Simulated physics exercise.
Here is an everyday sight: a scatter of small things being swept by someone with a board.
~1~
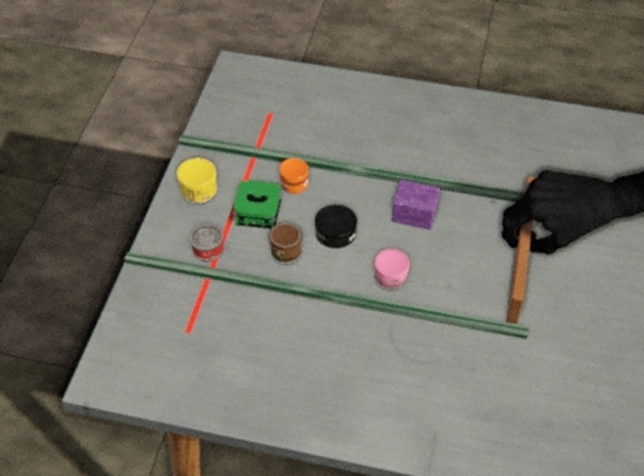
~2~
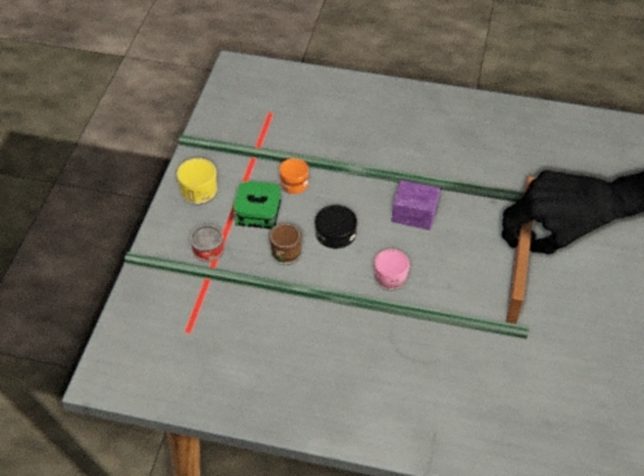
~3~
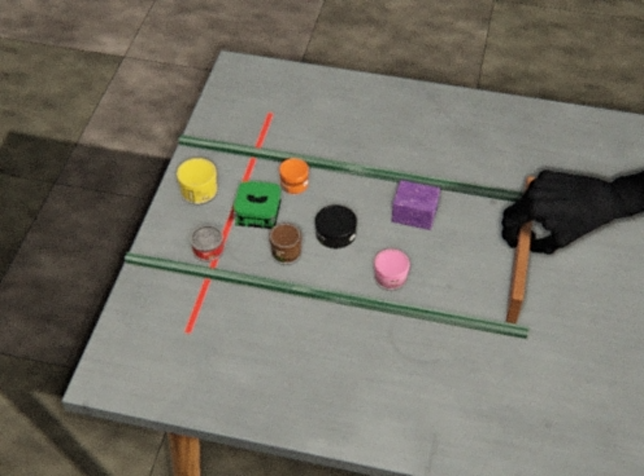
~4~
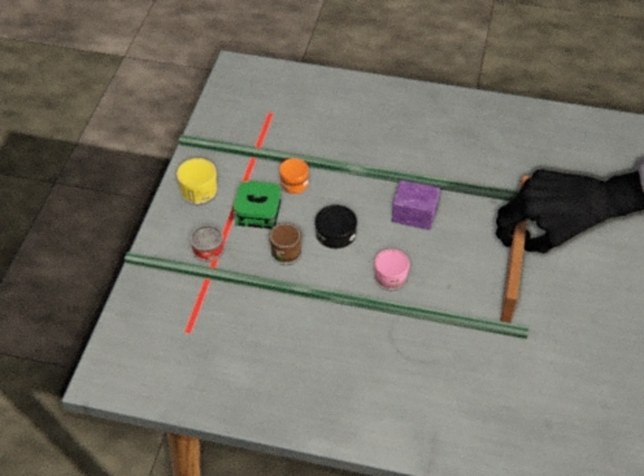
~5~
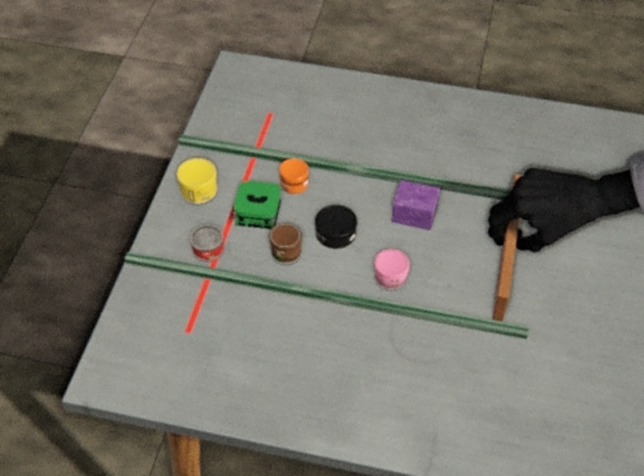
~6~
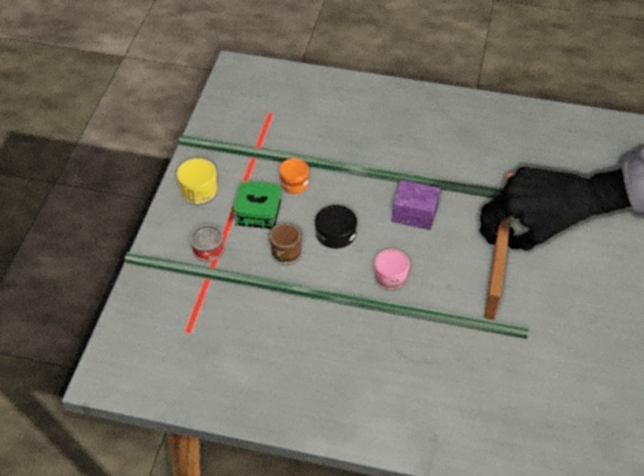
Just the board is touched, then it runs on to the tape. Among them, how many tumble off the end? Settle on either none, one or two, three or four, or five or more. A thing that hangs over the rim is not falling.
One to two lost.
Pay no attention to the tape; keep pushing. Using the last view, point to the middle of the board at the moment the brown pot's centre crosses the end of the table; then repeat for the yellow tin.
When the brown pot crosses, the middle is near (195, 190); when the yellow tin crosses, near (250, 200).
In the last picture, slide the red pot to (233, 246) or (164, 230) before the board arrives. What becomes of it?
Well, the red pot sits tight the first time and sits tight the second time.
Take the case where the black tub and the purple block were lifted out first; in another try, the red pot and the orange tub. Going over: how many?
Well, the first time you'd get 0, and the next time 1.
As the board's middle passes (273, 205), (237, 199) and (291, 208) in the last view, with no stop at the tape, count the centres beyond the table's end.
By position: 0 / 1 / 0.
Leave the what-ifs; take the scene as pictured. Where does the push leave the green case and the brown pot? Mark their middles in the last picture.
Look around (176, 191) for the first and around (181, 219) for the second.
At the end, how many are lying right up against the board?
Count recorded: 3.
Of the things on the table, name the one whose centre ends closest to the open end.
Answer: The green case.
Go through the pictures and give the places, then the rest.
In the first frame, yellow tin (198, 182); red pot (207, 243); green case (258, 205); board (522, 249); tape (233, 213).
In the second frame, red pot (207, 243); board (522, 249).
In the third frame, green case (258, 206); orange tub (294, 177).
In the fourth frame, yellow tin (198, 182); brown pot (286, 244).
In the fifth frame, red pot (207, 243); purple block (415, 205).
In the sixth frame, yellow tin (198, 182); red pot (207, 243); green case (258, 206); board (500, 245); tape (233, 213).
A little later, none off yet; yellow tin at rest near (198, 182); red pot at rest near (207, 243); green case at rest near (258, 206).
When it is over, the number that fall off is one or two; down, yellow tin.
